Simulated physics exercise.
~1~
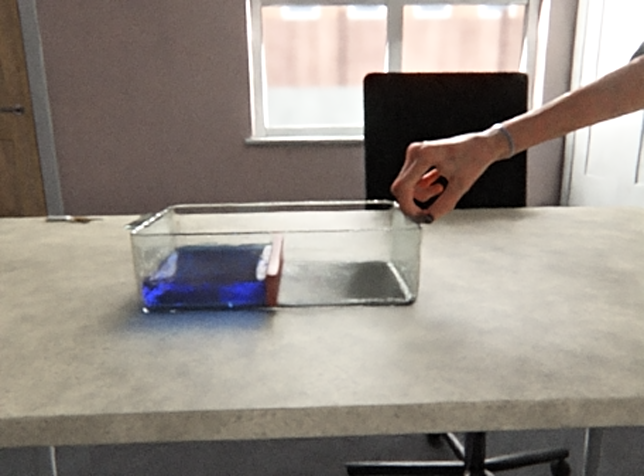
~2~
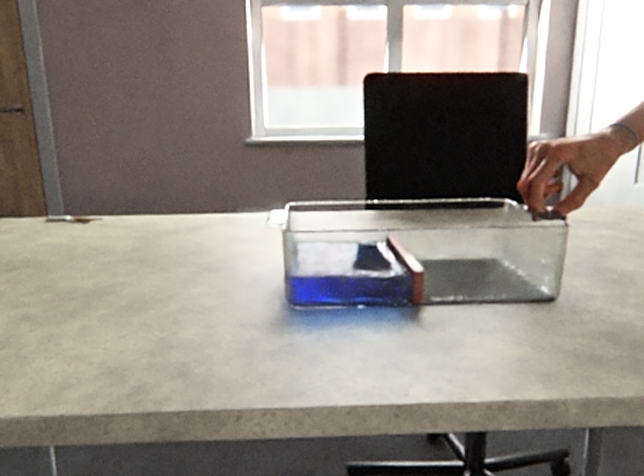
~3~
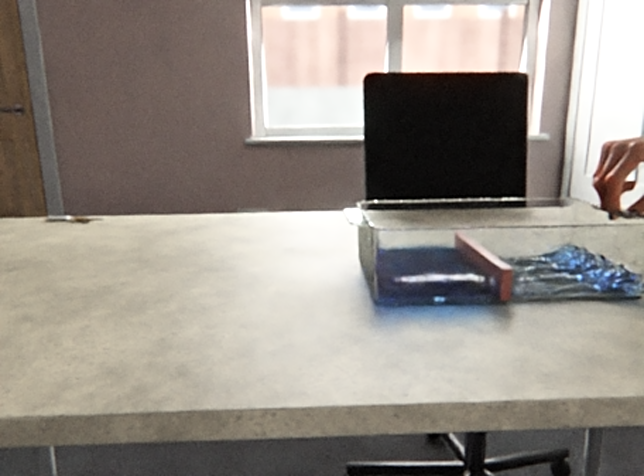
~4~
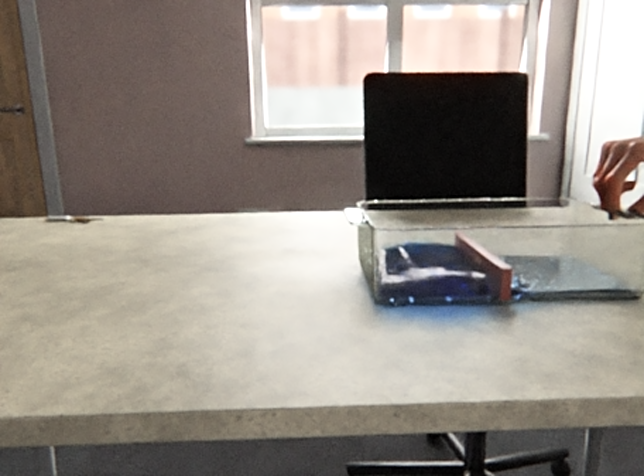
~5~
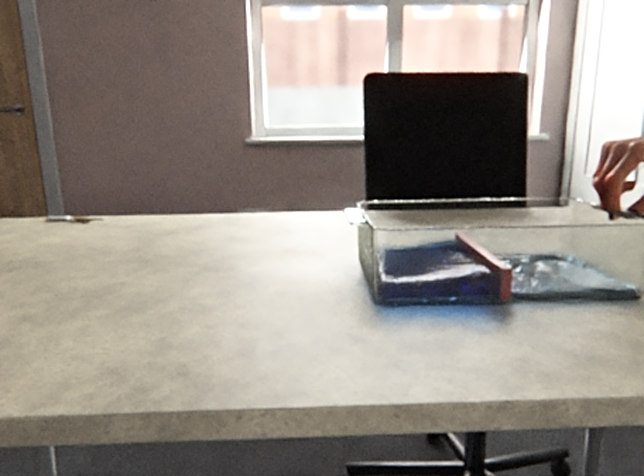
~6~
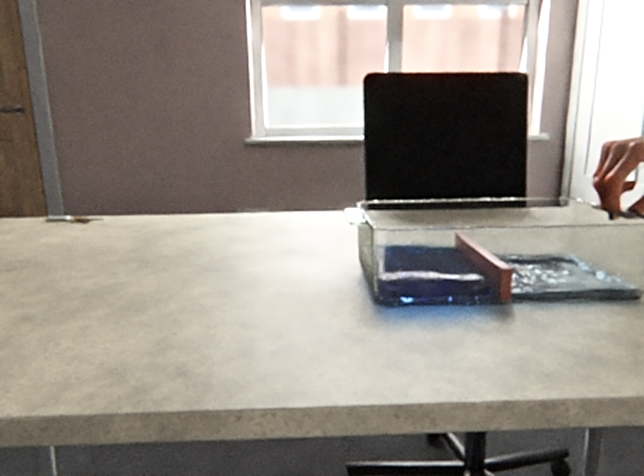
Clear food box of blue water pulled right across a table by a hand, some water ending up beyond its divider.
